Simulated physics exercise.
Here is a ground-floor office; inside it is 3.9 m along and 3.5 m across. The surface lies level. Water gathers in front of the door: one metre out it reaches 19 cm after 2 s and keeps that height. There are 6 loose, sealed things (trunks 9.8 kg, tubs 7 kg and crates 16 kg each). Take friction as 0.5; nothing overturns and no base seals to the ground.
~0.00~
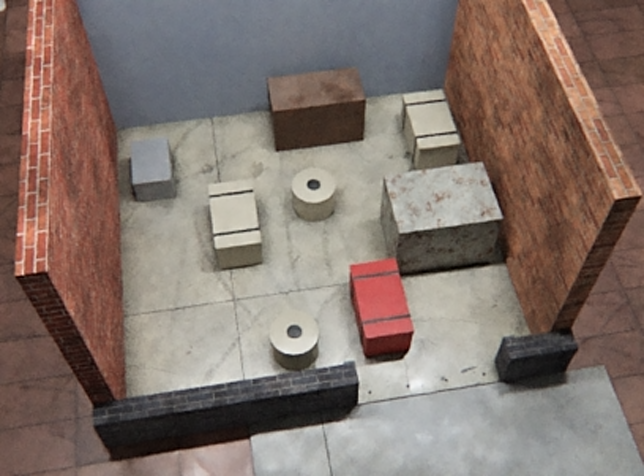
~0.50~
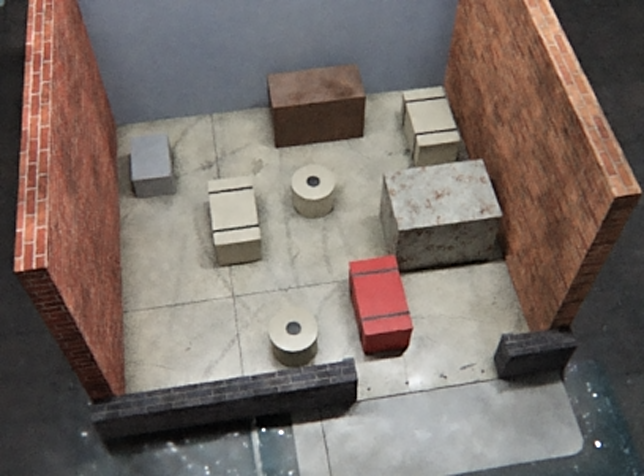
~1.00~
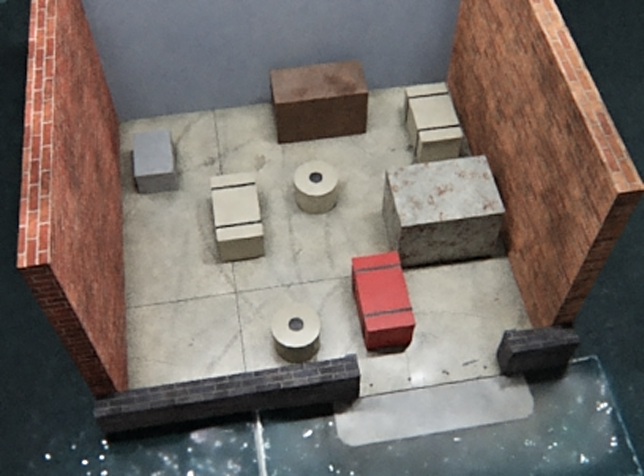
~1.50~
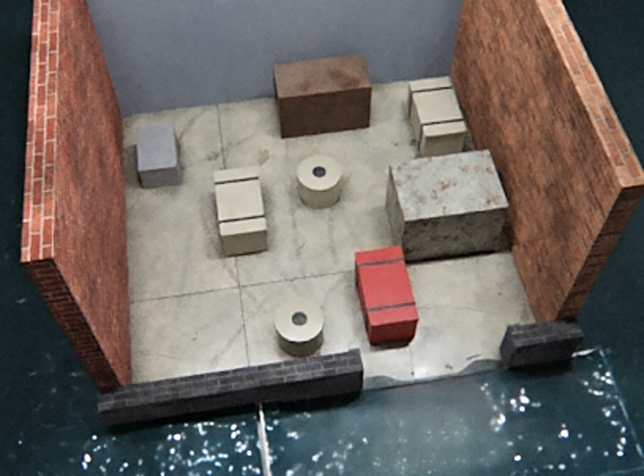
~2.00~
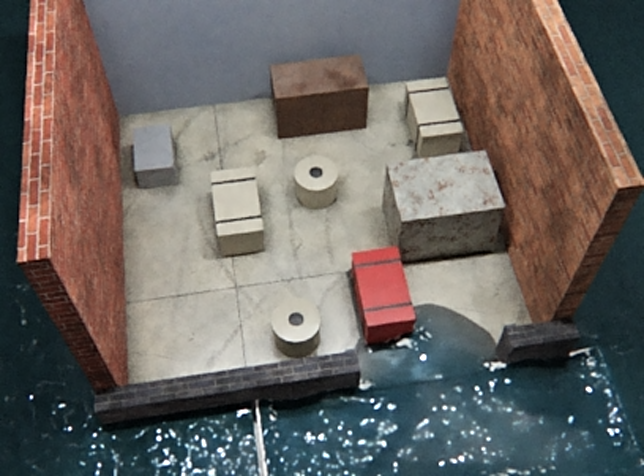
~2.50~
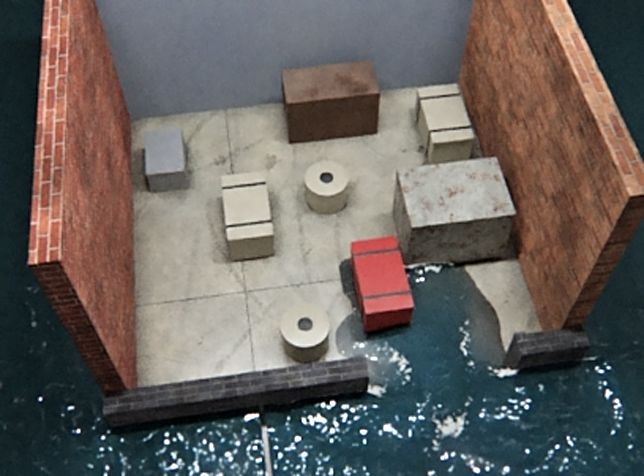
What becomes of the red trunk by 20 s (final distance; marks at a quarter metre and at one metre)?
The red trunk ends far away.
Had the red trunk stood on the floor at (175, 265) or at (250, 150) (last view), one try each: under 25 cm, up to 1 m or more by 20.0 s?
In turn: It slides a little; it moves a short way.
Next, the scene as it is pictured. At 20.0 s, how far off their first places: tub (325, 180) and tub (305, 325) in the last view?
In that order: 150 cm, 100 cm.
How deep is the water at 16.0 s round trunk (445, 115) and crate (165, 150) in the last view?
About 14 and 15 cm.
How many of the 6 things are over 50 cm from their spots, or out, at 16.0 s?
I count 5.
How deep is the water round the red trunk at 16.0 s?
Roughly 13 cm.
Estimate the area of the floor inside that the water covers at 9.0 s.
About 12 m2.
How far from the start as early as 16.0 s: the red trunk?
Roughly 80 cm by then.
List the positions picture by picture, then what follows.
In the first frame, the red trunk at (381, 297), on the bottom; water covers 0.0 m2; 0 of 6 have shifted.
In the second frame, the red trunk at (380, 294) rests on the ground; water covers 0.0 m2; 0 of 6 have shifted.
In the third frame, the red trunk at (383, 290), on the bottom; water covers 0.0 m2; 0 of 6 have shifted.
In the fourth frame, the red trunk at (386, 285) rests on the ground; water covers 0.0 m2; 0 of 6 have shifted.
In the fifth frame, the red trunk at (383, 285), on the bottom; water covers 0.5 m2; 0 of 6 have shifted.
In the sixth frame, the red trunk at (382, 274), on the bottom, 21 cm from its start; 1.4 m2 under water; 1 of 6 have shifted.
After 4.0 s the red trunk is near (279, 206), 1.4 m from its start, afloat; 1 afloat.
After 9.0 s the red trunk is near (216, 184), 2.1 m from its start, afloat; 6 afloat.
After 16.0 s the red trunk is near (301, 291), 0.9 m from its start, afloat; 6 afloat.
After 20.0 s the red trunk is near (225, 277), 1.6 m from its start, afloat; 6 afloat.
